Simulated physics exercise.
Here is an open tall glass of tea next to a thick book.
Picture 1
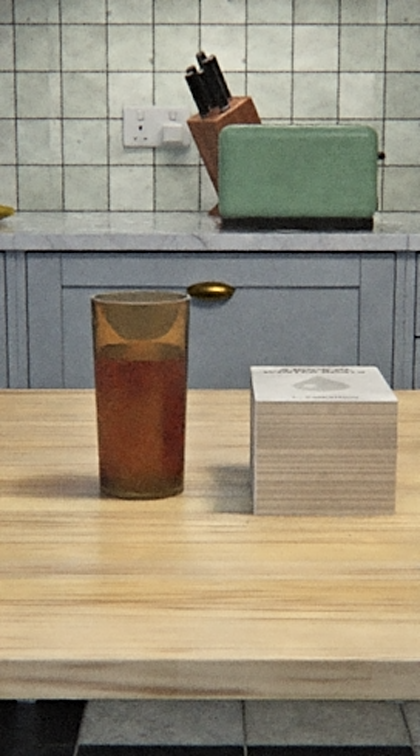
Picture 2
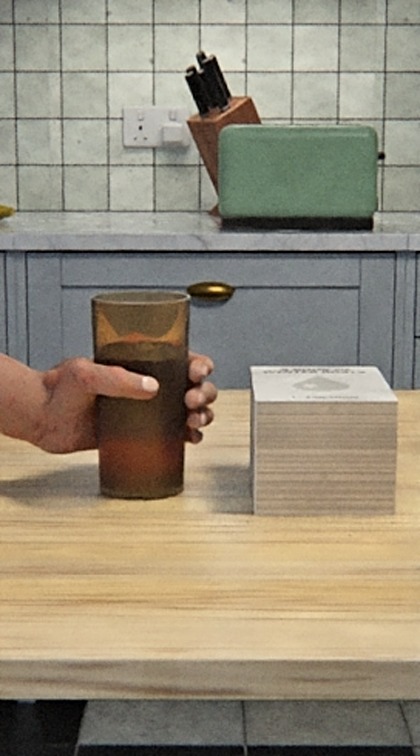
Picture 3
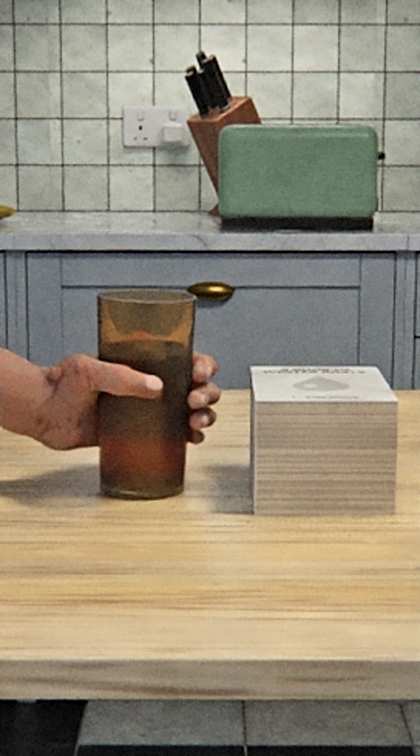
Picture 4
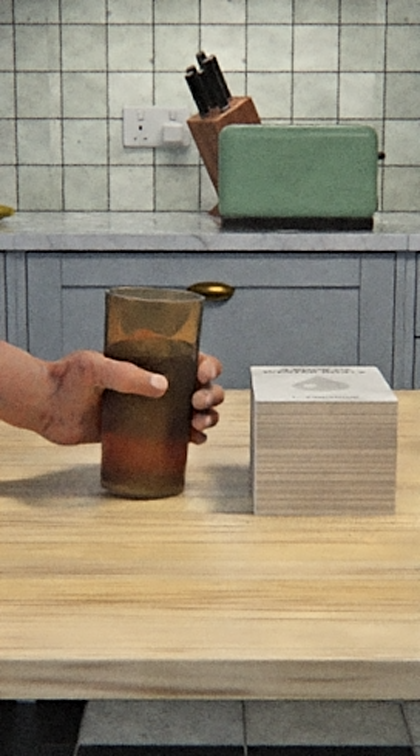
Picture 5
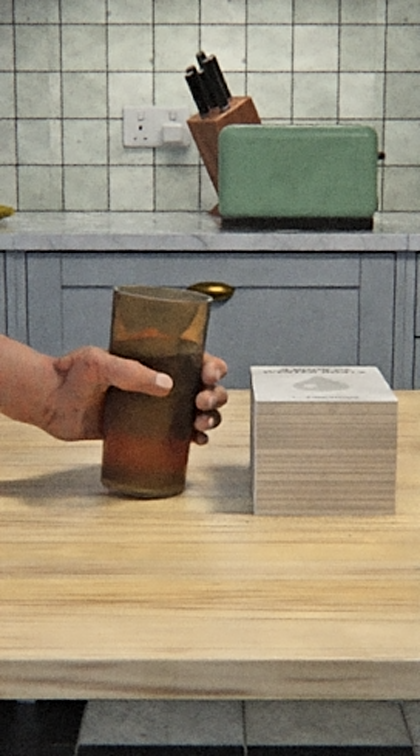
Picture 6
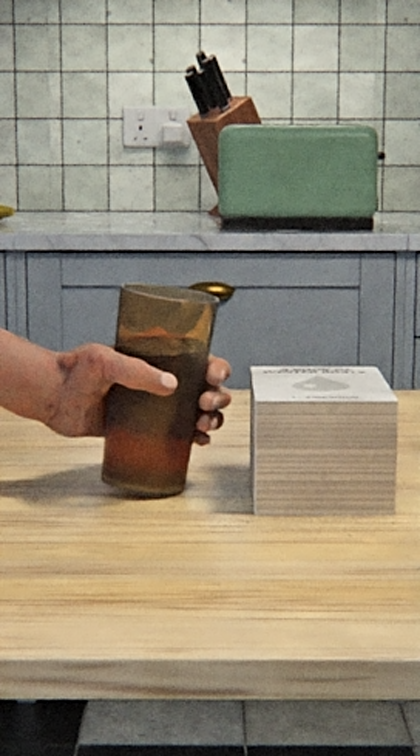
Tall amber glass of dark liquid on a wooden table being gripped by a hand and tilted slightly right, beside a thick book.
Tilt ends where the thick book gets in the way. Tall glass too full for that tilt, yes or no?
No.
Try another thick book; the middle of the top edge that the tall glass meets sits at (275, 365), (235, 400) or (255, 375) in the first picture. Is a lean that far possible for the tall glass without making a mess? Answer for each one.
First contents stay put, next contents stay put, last contents stay put.
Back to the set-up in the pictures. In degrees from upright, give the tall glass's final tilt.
About 30 degrees.
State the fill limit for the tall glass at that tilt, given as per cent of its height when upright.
Close to 85 %.
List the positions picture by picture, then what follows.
In the first picture, it stands upright; tall glass (142, 390) about two thirds full.
The second picture shows a hand takes hold; tall glass about two thirds full, surface at (141, 354); thick book (319, 437).
The third picture shows on the way over; tall glass (145, 389) about two thirds full.
In the fourth picture, it is leaning; tall glass about two thirds full, surface at (151, 352); thick book (319, 437).
The fifth picture shows tipping on its foot; tall glass (152, 387) about two thirds full.
In the sixth picture, the top moves towards the thick book; tall glass about two thirds full, surface at (162, 349); thick book (319, 437).
Next, the tall glass leans by about 20°; its rim is dry.
After that, the tall glass leans by about 25°; its rim is dry.
Finally, the tall glass leans by about 30°, against the thick book; its rim is dry.
